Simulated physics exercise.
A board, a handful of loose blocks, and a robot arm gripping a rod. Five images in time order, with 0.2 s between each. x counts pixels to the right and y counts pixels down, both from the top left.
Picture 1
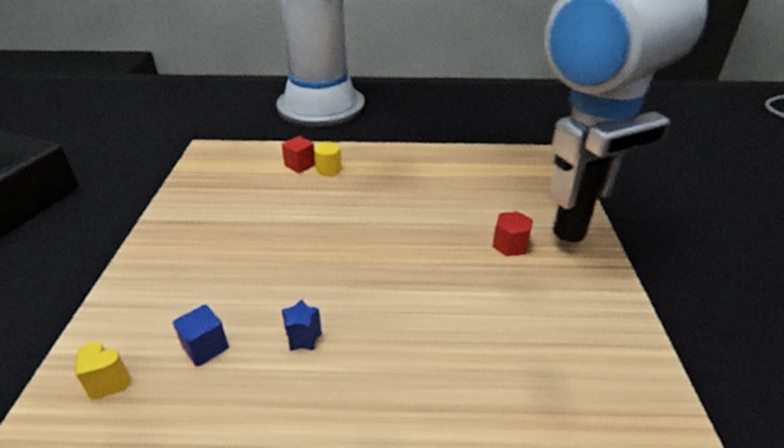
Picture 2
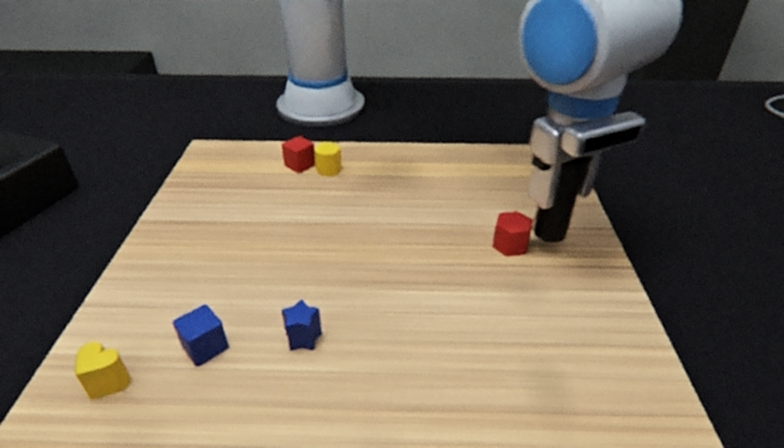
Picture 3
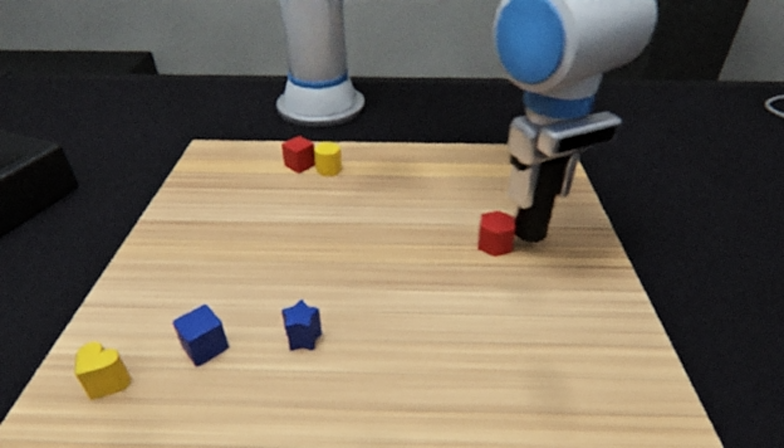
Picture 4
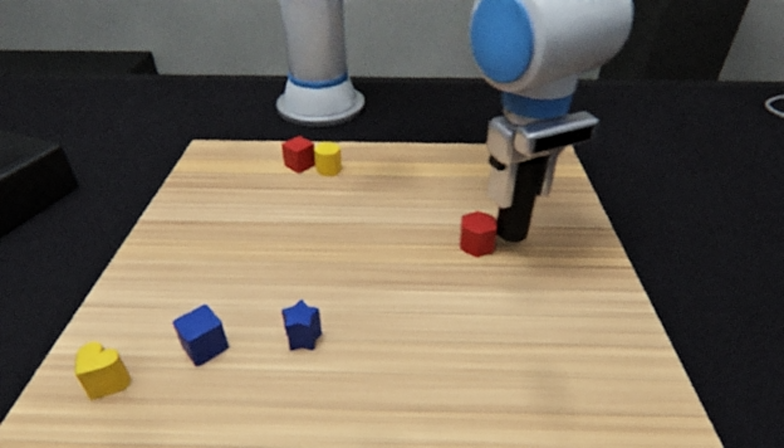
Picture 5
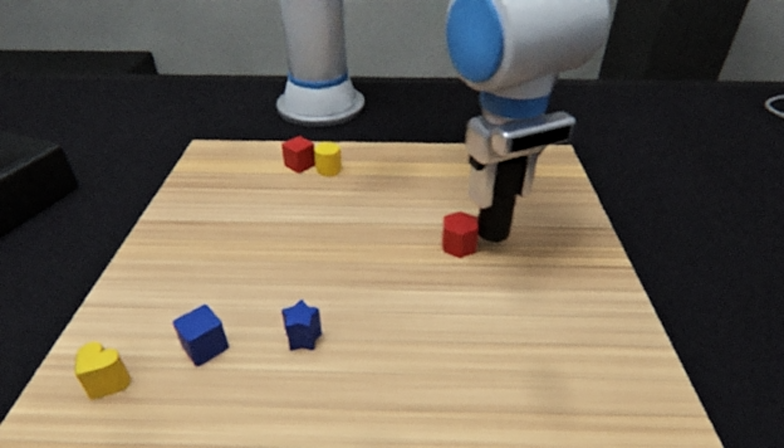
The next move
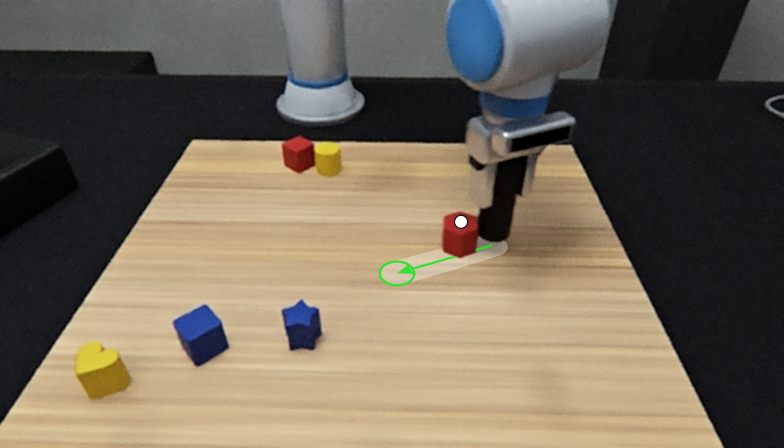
The clip opens on a wooden board with scattered red, yellow and blue blocks, while a robot arm holds a dark rod just right of a red six-sided block. The arm moves the rod left until it meets the block, then pushes the block a short way left across the board.
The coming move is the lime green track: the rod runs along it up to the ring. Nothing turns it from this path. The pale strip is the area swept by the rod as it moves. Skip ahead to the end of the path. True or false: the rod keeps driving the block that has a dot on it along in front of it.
That statement is not accurate.
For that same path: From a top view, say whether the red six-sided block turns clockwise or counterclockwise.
Its spin: Clockwise.
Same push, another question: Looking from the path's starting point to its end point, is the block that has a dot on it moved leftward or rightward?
Sideways shift: Right.
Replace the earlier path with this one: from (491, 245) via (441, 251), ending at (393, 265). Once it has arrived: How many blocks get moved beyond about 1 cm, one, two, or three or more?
Expect one.
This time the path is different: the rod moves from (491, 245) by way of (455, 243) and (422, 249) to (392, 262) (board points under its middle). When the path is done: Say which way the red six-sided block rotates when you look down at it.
Short answer: Clockwise.
The drawn path runs in a line from (491, 245) to (397, 273); the dot is on the red six-sided block.
What follows on the original path. One third of the way, rod (462, 242); red six-sided block (429, 225), turned 20° clockwise.
Two thirds of the way, rod (430, 251); red six-sided block (404, 225), turned 50° clockwise.
At the end, rod (397, 260); red six-sided block (399, 224), turned 65° clockwise.
